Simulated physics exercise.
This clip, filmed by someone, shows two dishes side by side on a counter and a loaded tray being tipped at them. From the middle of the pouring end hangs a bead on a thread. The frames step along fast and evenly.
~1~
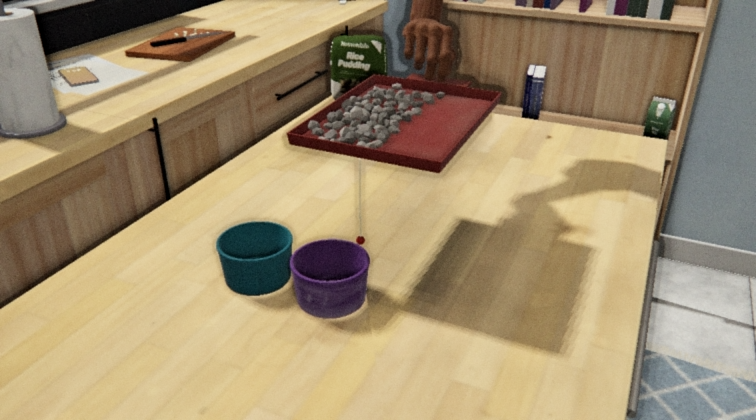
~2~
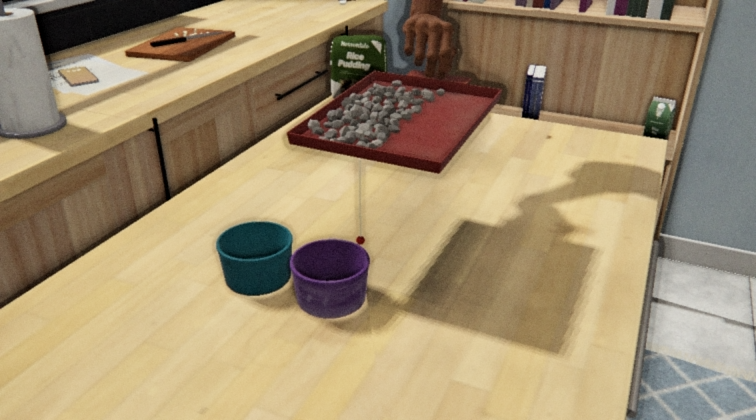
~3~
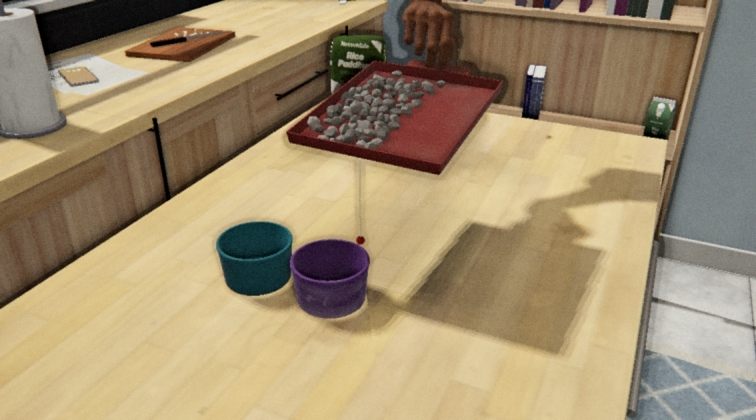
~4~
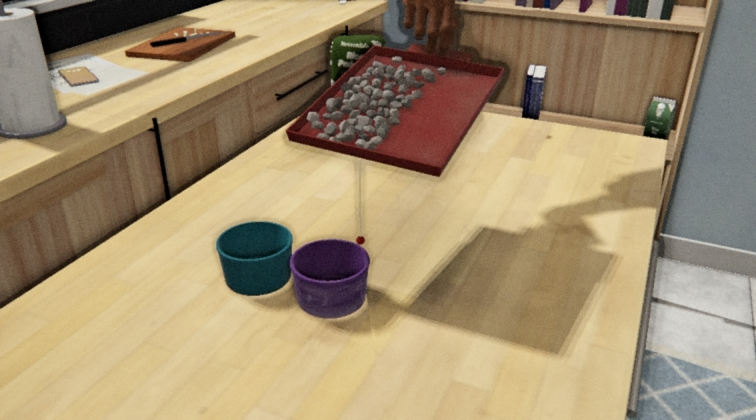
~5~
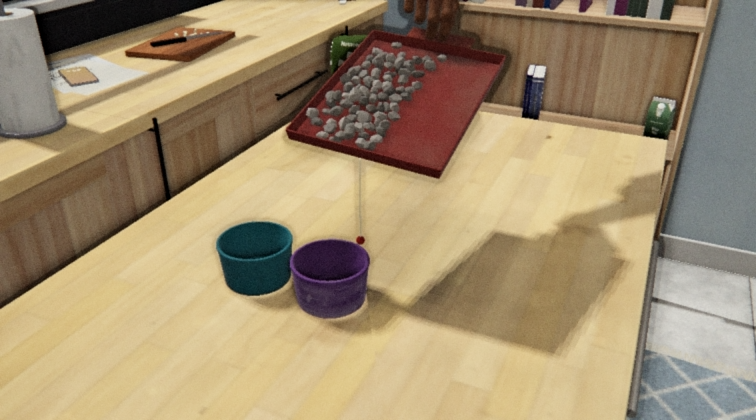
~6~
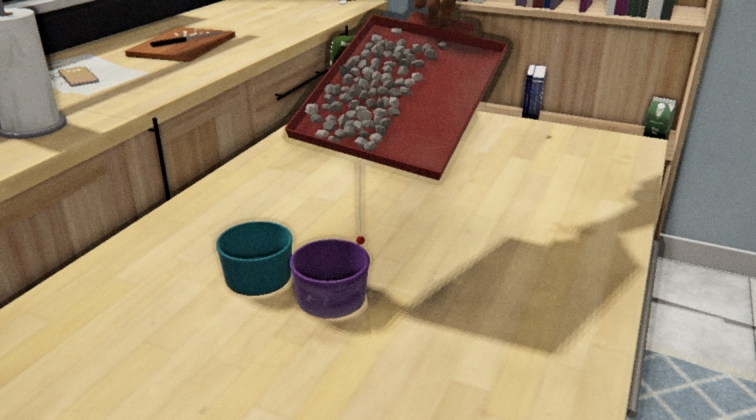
In the video, a hand behind a red tray of gray gravel gradually raises its far side, tilting the near edge down, lowest at the right corner, while teal and purple dishes sit still on a wooden counter.
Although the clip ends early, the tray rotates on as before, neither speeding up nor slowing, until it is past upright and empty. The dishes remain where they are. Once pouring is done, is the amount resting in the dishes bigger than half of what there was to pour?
The dishes will catch only a minority of the load.
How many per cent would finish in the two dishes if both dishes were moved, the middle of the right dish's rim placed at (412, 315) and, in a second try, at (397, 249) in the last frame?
Near 30 % and 0 %.
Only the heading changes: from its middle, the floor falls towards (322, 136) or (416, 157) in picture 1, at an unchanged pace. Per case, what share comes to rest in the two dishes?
That comes to 30 per cent the first time and 0 per cent the second.
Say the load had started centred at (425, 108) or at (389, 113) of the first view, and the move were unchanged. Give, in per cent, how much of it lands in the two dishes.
Roughly 10 % and then 20 %.
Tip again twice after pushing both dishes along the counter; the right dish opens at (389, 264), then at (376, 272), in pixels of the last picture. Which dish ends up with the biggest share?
Taking the places in turn, it's the right side and then the right side.
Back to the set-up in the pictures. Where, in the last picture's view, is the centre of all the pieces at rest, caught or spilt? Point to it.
Resting centre, last frame: Roughly (386, 326).
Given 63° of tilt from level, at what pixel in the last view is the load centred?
About (375, 134).
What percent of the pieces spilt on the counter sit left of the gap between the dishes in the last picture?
Estimate: About 10 per cent.
Soon after the last picture, tray tipped steeply; nearly all on the tray; a small part in the air.
A little later, tray tipped past a quarter turn; about a quarter on the tray; a small part in the right dish; about two thirds outside both; a small part in the air.
Later still, tray tipped past a quarter turn; about a quarter in the right dish; most outside both.
At rest, tray tipped past a quarter turn; about a quarter in the right dish; none in the left dish; most outside both.
